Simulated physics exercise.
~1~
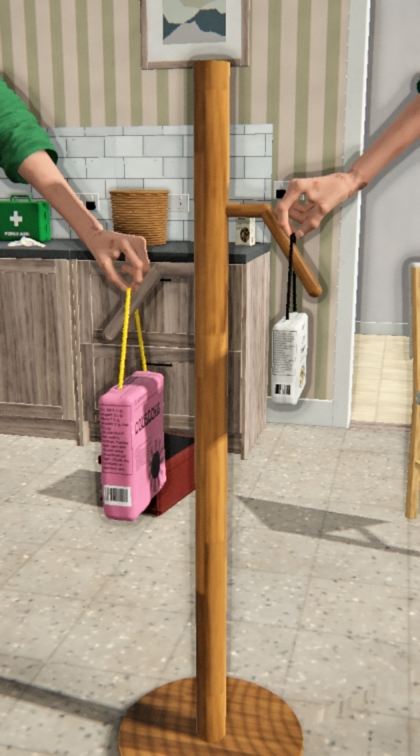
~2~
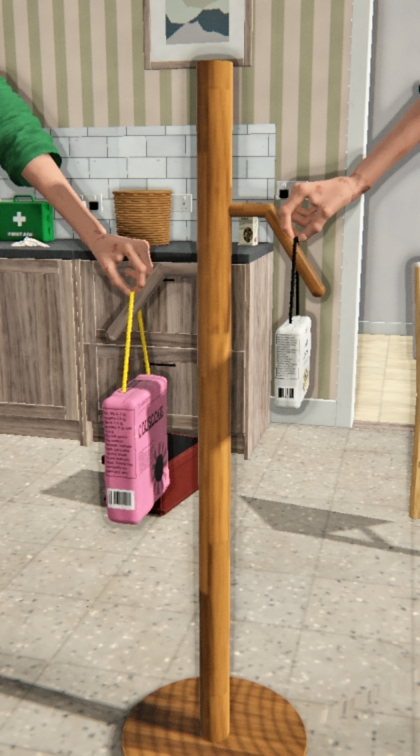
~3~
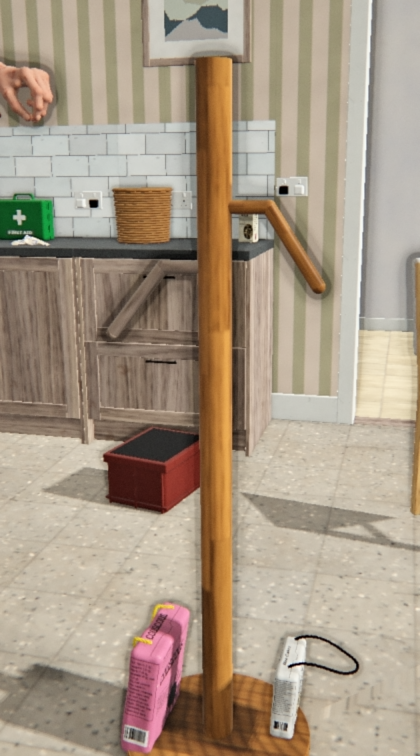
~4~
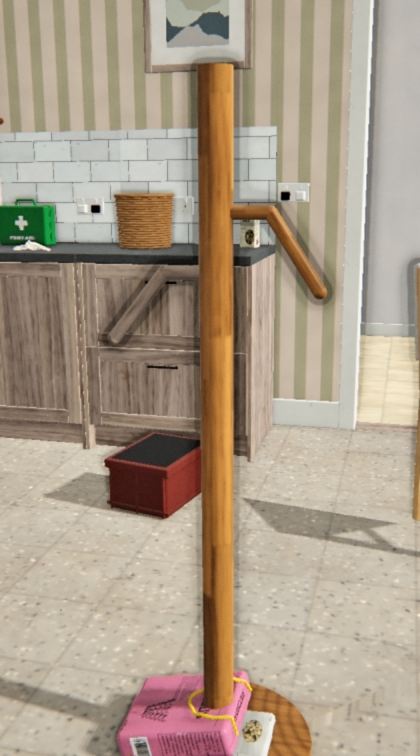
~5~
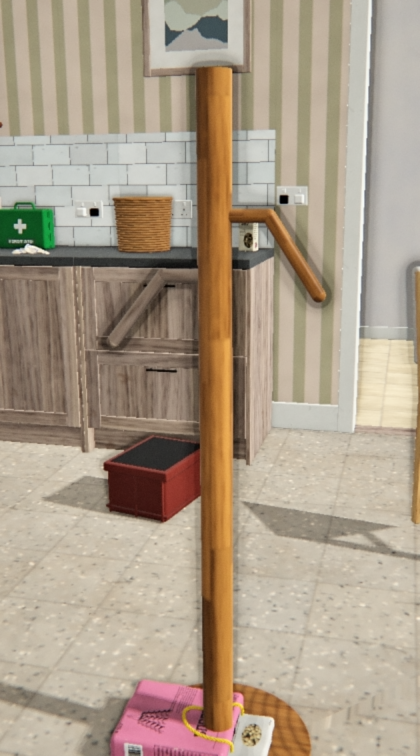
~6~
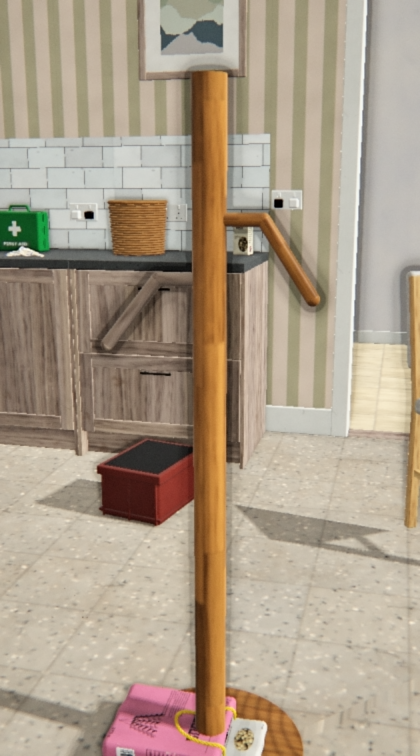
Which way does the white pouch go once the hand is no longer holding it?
The white pouch moves down, dropping to the foot of the wooden stand.
Two hands holding a pink bag and a white pouch by a wooden stand, both dropping and ending flat on the floor.
